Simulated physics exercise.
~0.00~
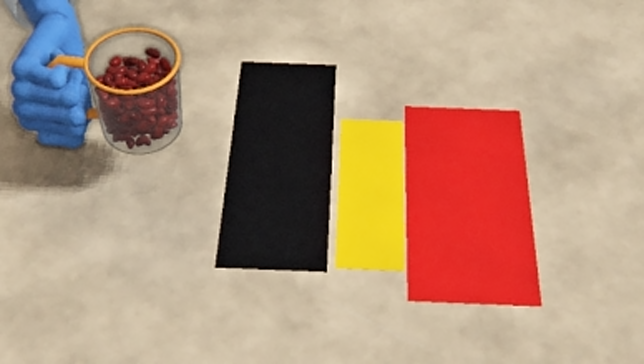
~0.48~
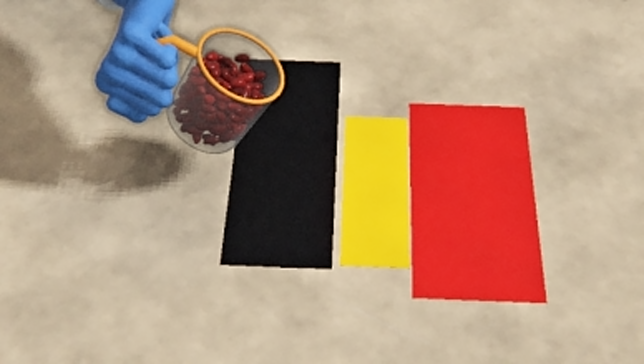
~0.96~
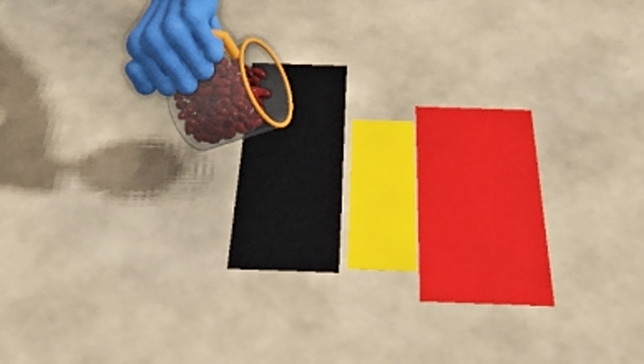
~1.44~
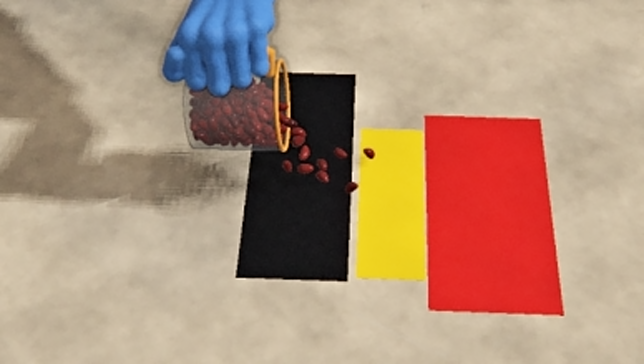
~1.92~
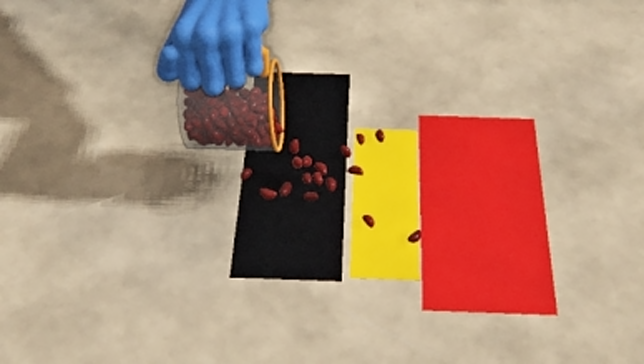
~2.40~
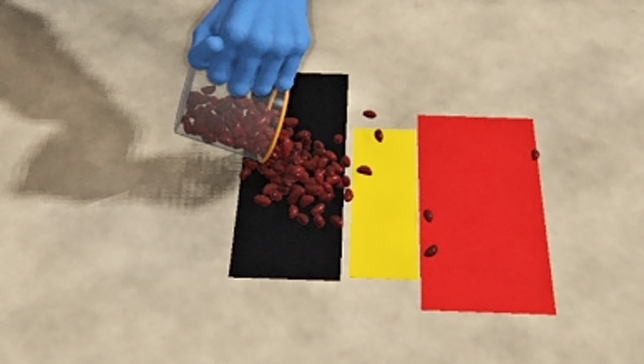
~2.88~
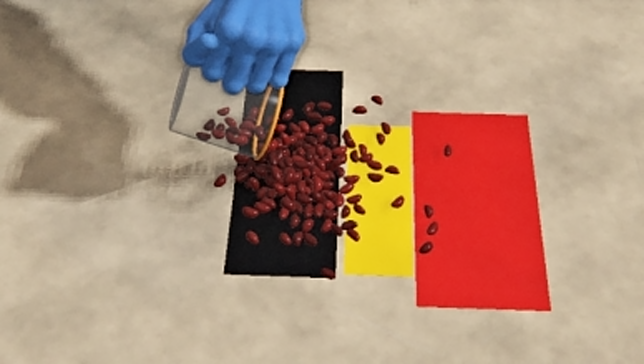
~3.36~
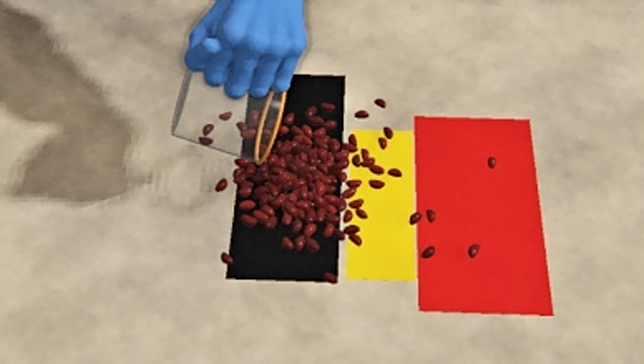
Gloved blue hand tipping a clear cup of kidney beans, spilling most onto a black mat, some scattering over yellow and red.
